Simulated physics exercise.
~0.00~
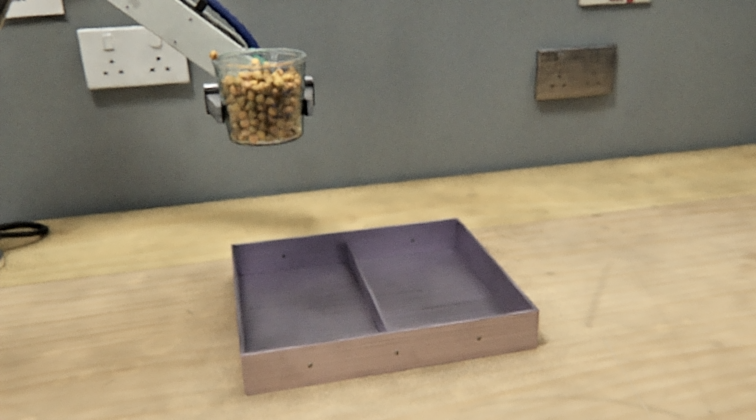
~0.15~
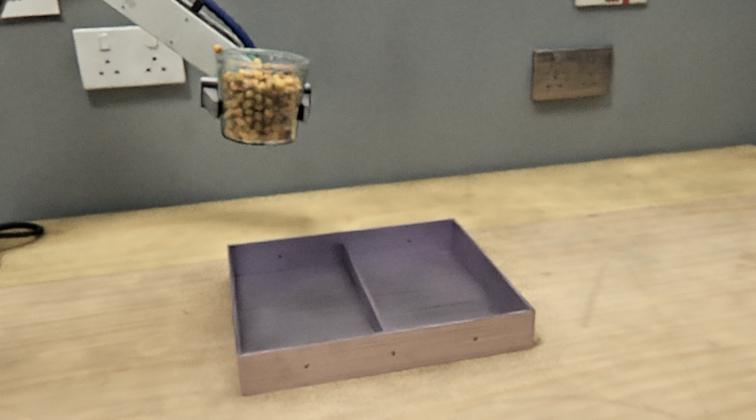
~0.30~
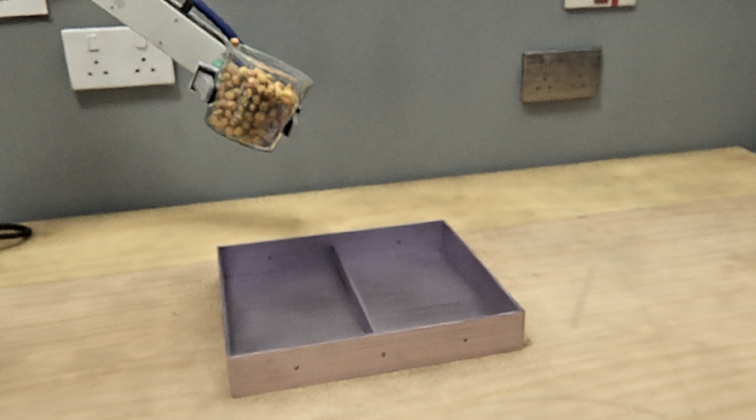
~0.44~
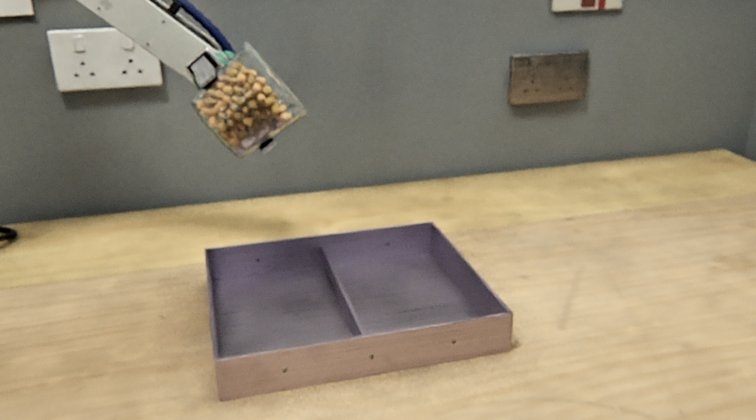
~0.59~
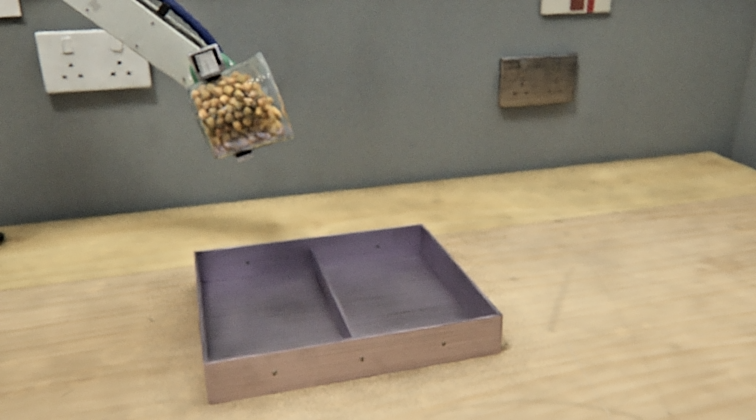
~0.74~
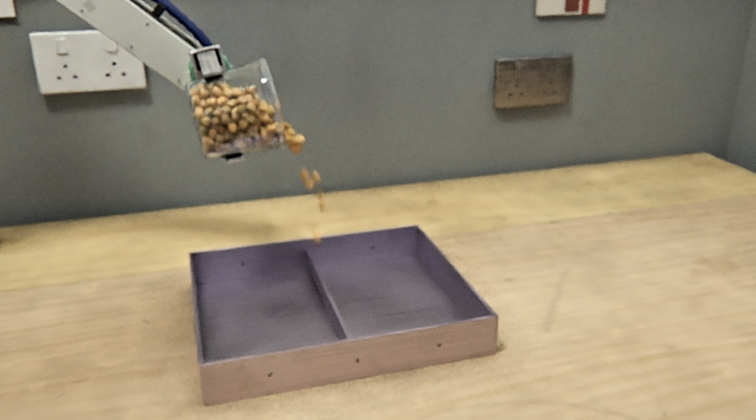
On a wooden tabletop, a robot arm tilting a clear cup of chickpeas until some spill toward a shallow divided tray below.
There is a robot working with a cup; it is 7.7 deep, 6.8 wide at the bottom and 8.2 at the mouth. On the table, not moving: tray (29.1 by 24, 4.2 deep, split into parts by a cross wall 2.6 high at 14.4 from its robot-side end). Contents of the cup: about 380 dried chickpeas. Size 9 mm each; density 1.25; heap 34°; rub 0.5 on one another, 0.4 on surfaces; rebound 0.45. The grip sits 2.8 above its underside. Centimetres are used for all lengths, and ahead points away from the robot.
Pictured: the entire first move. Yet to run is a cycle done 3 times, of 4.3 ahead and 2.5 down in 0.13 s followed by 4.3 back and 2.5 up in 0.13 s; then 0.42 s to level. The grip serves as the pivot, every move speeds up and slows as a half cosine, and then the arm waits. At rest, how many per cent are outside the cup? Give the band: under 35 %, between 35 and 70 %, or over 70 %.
Band: Over 70 %.
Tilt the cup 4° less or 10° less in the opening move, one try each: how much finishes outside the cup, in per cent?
First try near 70 %, second near 55 %.
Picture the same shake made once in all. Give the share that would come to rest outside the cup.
I'd expect something close to 55 per cent.
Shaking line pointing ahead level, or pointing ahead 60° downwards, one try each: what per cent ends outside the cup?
Try one gives about 95 in a hundred, try two about 50 in a hundred.
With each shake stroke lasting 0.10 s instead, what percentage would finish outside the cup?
It would be some 85 %.
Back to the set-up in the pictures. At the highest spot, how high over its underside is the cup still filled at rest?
The top sits some 3.5 cm up.
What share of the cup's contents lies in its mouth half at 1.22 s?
Roughly 75 per cent.
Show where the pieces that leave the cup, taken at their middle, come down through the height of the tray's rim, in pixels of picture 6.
(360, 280).
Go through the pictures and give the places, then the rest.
In the first picture, cup middle at (263, 98), level; upper third of the load around (261, 82), from x 215 to 295, top at y 55; 378 in the cup.
In the second picture, cup middle at (261, 99), tilted 8° forward; upper third of the load around (259, 81), from x 220 to 295, top at y 50.
In the third picture, cup middle at (255, 101), tilted 28° forward; upper third of the load around (251, 85), from x 215 to 295, top at y 40.
In the fourth picture, cup middle at (246, 105), tilted 53° forward; upper third of the load around (243, 88), from x 200 to 290, top at y 65.
In the fifth picture, cup middle at (238, 111), tilted 73° forward; upper third of the load around (232, 94), from x 195 to 285, top at y 75.
In the sixth picture, cup middle at (234, 113), tilted 81° forward; upper third of the load around (222, 102), from x 195 to 320, top at y 85; 367 in the cup, 11 in flight or on a rim.
By 1.22 s, tilted 81° forward, highest piece 24 above the table; 157 in the far-side part, 153 in the cup, 29 in the robot-side part, 1 on the table or floor, 38 in flight or on a rim.
By 1.70 s, tilted 50° forward, highest piece 25 above the table; 238 in the far-side part, 68 in the cup, 66 in the robot-side part, 2 on the table or floor, 4 in flight or on a rim.
By 2.14 s, level, highest piece 25 above the table; 239 in the far-side part, 69 in the robot-side part, 68 in the cup, 2 on the table or floor.
By 3.19 s, level, highest piece 25 above the table; 239 in the far-side part, 69 in the robot-side part, 68 in the cup, 2 on the table or floor.
Final count, 239 in the far-side part, 69 in the robot-side part, 68 in the cup, 2 on the table or floor. That is 82 % outside the cup.
